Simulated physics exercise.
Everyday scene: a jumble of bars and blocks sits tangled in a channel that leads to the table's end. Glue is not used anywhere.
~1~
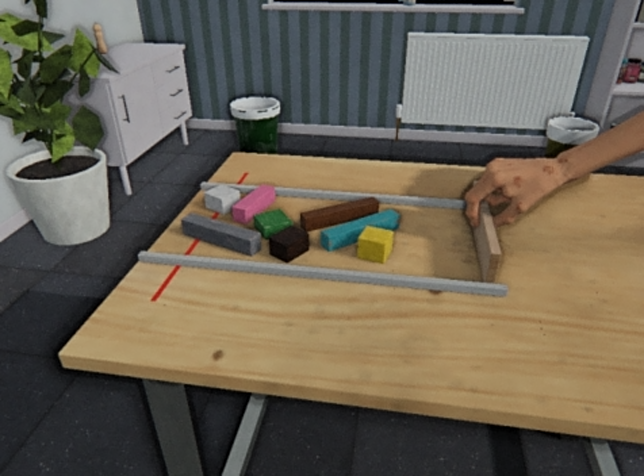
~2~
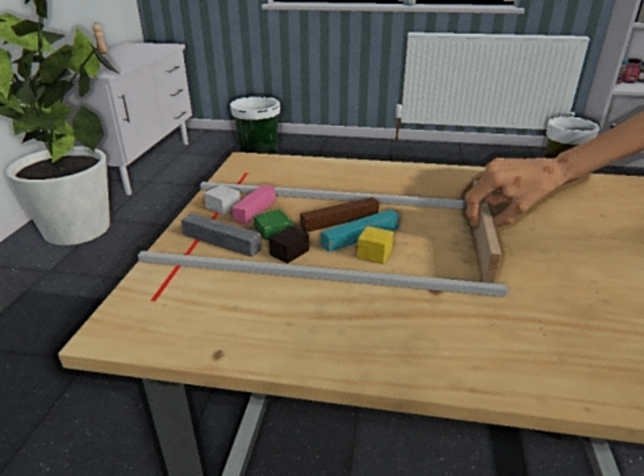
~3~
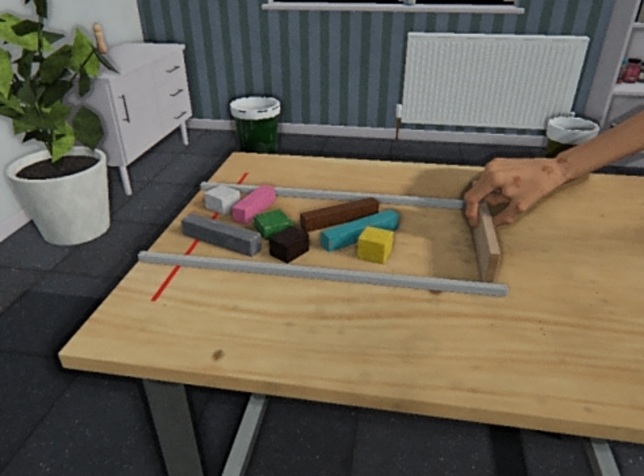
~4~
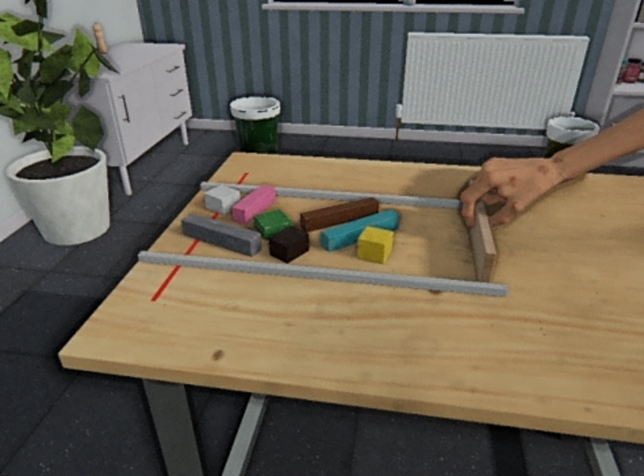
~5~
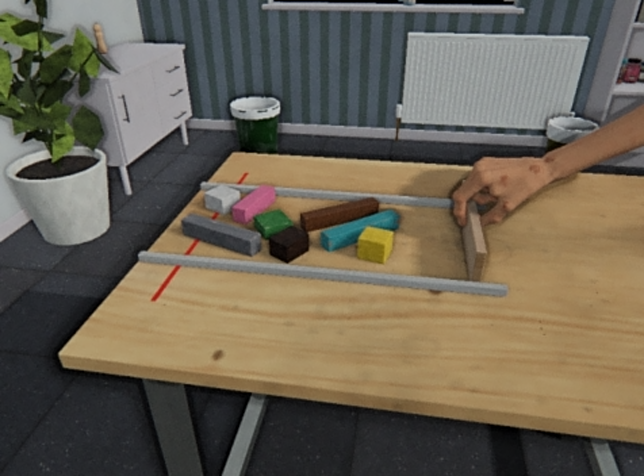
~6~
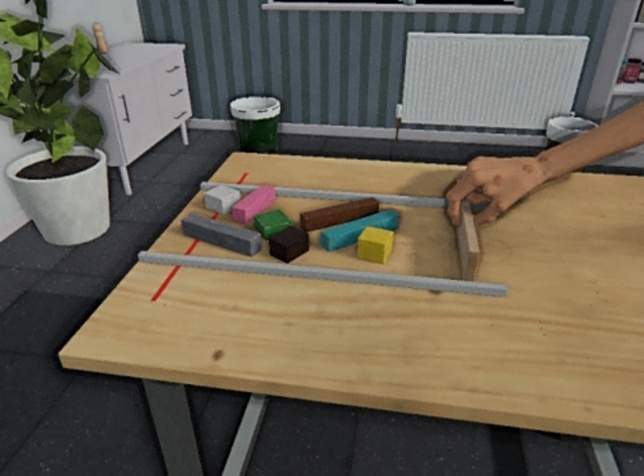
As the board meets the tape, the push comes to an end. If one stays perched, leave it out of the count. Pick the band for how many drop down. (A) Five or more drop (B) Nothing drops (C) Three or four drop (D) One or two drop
C.
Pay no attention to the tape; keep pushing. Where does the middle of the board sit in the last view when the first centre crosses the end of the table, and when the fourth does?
At (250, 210) for the first, at (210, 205) for the fourth.
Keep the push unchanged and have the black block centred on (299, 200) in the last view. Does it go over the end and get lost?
Result: It does not come off.
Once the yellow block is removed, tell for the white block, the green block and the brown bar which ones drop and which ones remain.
Taking them one by one, the white block drops away, the green block drops away and the brown bar holds its spot.
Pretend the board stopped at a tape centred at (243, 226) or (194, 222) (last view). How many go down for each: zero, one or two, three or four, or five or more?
Falls: Just one or two, then at least five.
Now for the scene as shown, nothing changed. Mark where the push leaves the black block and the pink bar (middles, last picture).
Look around (150, 241) for the first and around (190, 196) for the second.
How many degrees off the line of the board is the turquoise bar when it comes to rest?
Out of line by around 25°.
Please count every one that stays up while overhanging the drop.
4 is the number.
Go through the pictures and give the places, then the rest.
In the first frame, white block (223, 199); grey bar (221, 234); pink bar (255, 204); board (483, 228); tape (210, 223).
In the second frame, grey bar (221, 234); black block (289, 244).
In the third frame, pink bar (255, 204); brown bar (340, 214).
In the fourth frame, white block (223, 200); board (478, 228).
In the fifth frame, grey bar (221, 234); yellow block (375, 245).
In the sixth frame, white block (223, 200); grey bar (221, 234); pink bar (255, 204); board (464, 227); tape (210, 223).
Early on, none off yet; white block at rest near (223, 200); grey bar at rest near (221, 234); pink bar at rest near (255, 204).
Finally, the number that fall off is three or four; lost, green block, grey bar and white block.
